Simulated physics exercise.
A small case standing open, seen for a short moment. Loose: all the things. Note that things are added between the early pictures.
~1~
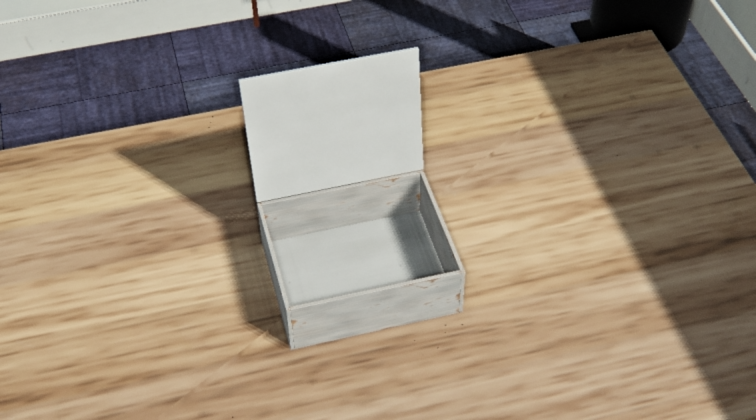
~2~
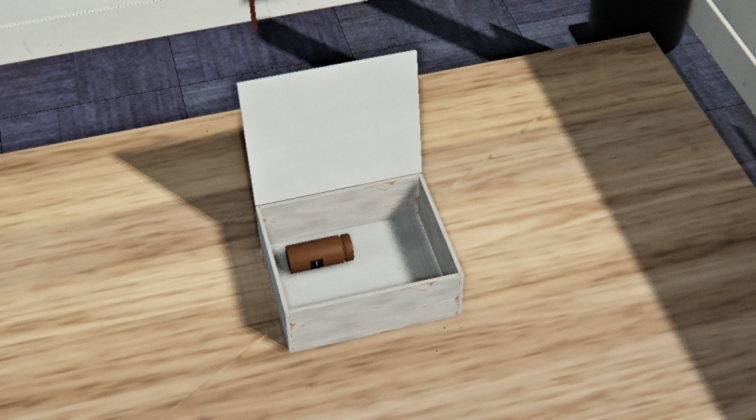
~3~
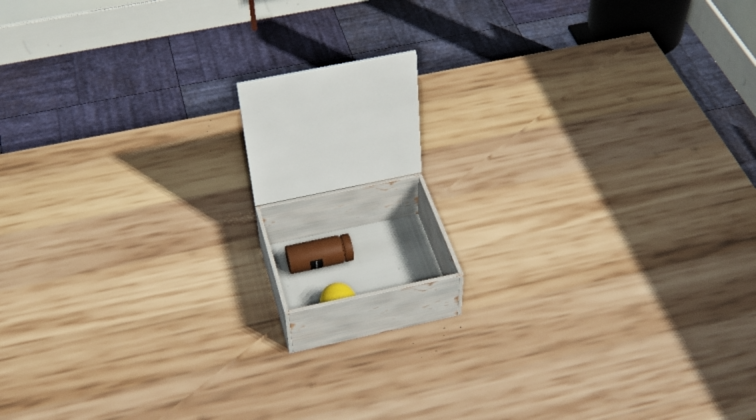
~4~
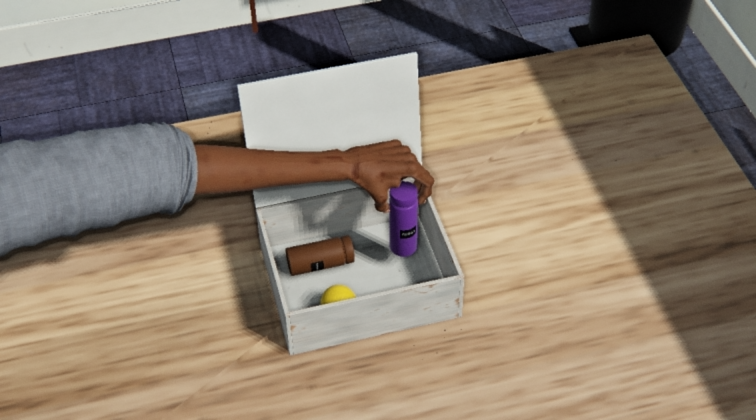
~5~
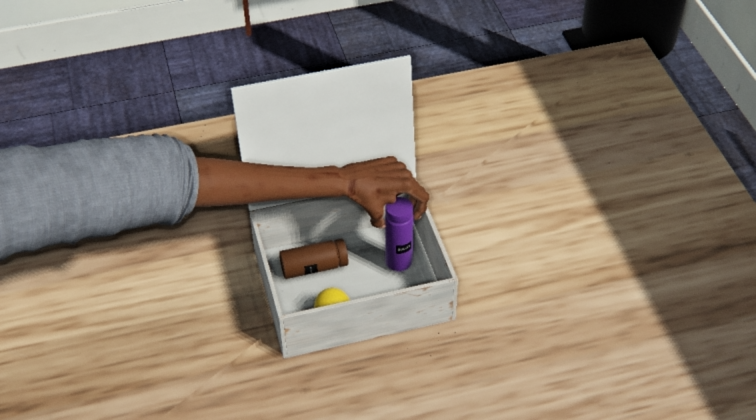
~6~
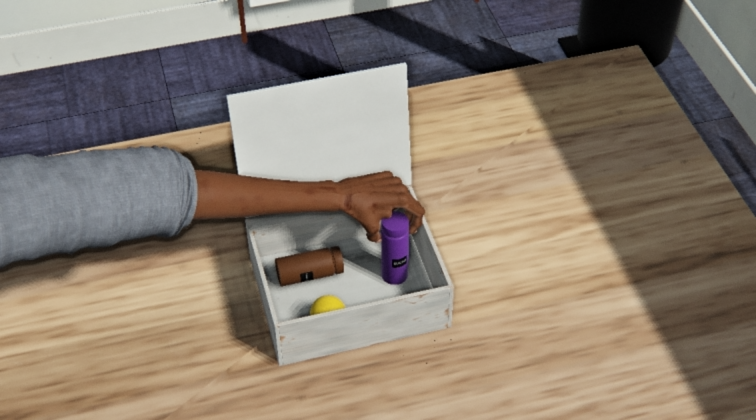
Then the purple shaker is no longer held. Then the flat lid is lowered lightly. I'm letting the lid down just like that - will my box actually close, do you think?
No, it won't close.
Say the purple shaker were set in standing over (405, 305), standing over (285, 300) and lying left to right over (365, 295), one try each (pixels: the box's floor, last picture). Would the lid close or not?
On the first go it can't shut, on the second it can't shut, and on the third it comes down fully.
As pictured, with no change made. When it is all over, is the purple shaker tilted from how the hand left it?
It stays as it was set.
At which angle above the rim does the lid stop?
Angle above rim: About 25°.
Then, 1.30 s on from there, lid 78° above the rim.
Then, 1.80 s on from there, lid 46° above the rim.
In the end, lid 25° above the rim; all 3 unmoved. At the end, from the last picture's camera, purple shaker near (395, 249).
